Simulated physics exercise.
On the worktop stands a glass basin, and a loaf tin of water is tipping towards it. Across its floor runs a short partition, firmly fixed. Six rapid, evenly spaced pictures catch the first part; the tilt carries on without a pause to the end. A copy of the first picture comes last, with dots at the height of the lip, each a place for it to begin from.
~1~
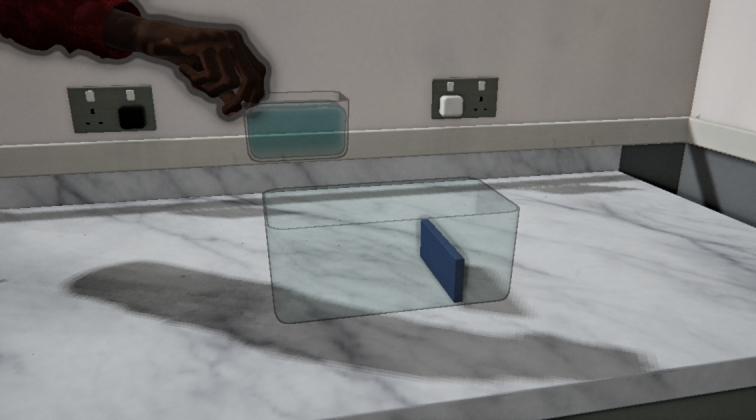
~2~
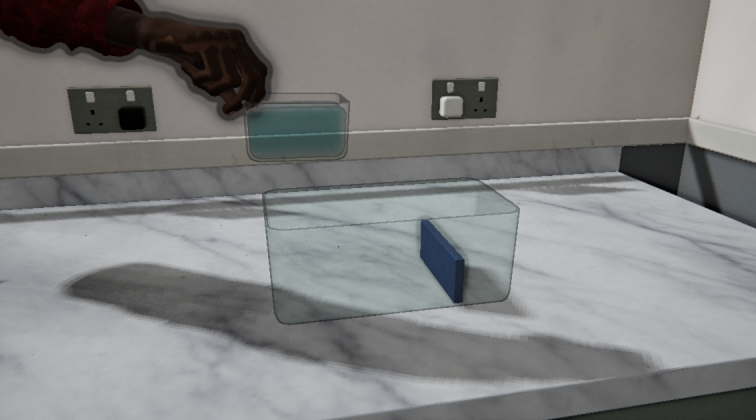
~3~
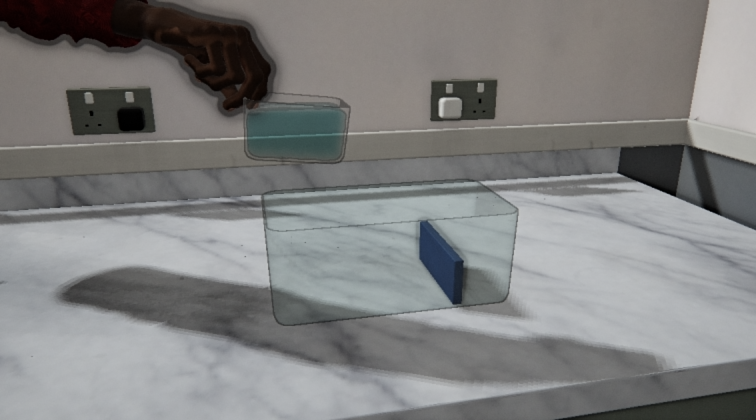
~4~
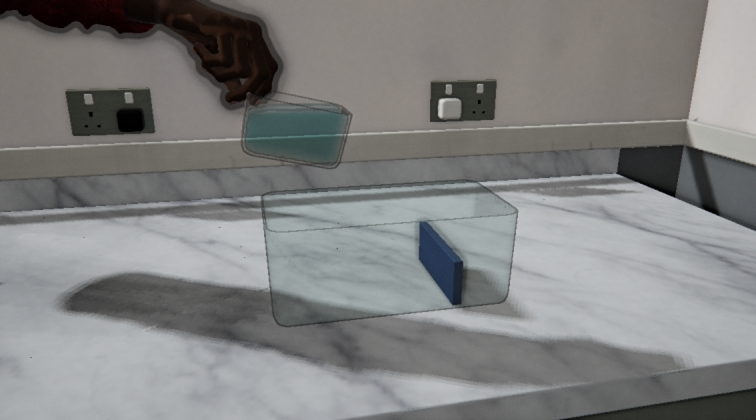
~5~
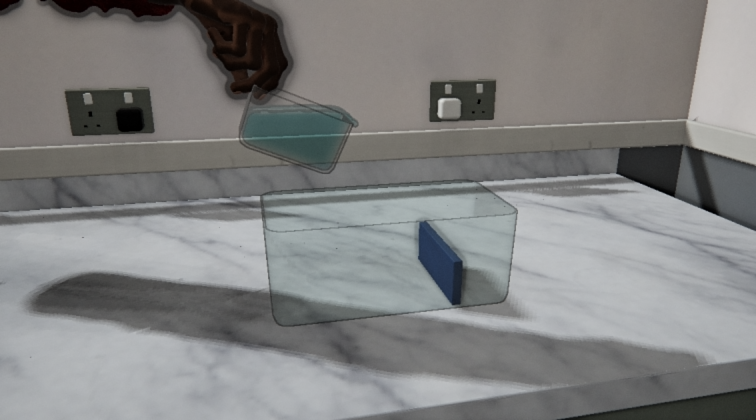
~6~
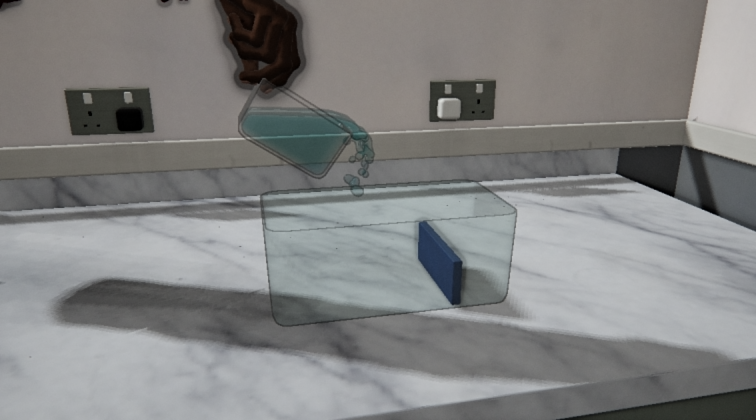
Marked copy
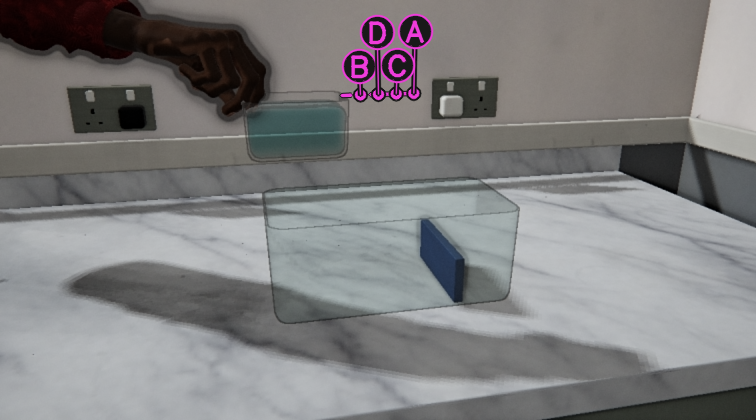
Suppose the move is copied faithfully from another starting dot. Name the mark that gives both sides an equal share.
Choose C.
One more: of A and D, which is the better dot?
A.
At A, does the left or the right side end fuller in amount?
More ends on the right.
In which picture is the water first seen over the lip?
In picture 5.
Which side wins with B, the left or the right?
The left side.
In magenta, A at (413, 93); B at (360, 94); C at (396, 93); D at (378, 94).
With A, about 29 % ends left of the wall and 70 % right of it.
With B, about 99 % ends left of the wall and 1 % right of it.
With C, about 45 % ends left of the wall and 54 % right of it.
With D, about 87 % ends left of the wall and 13 % right of it.
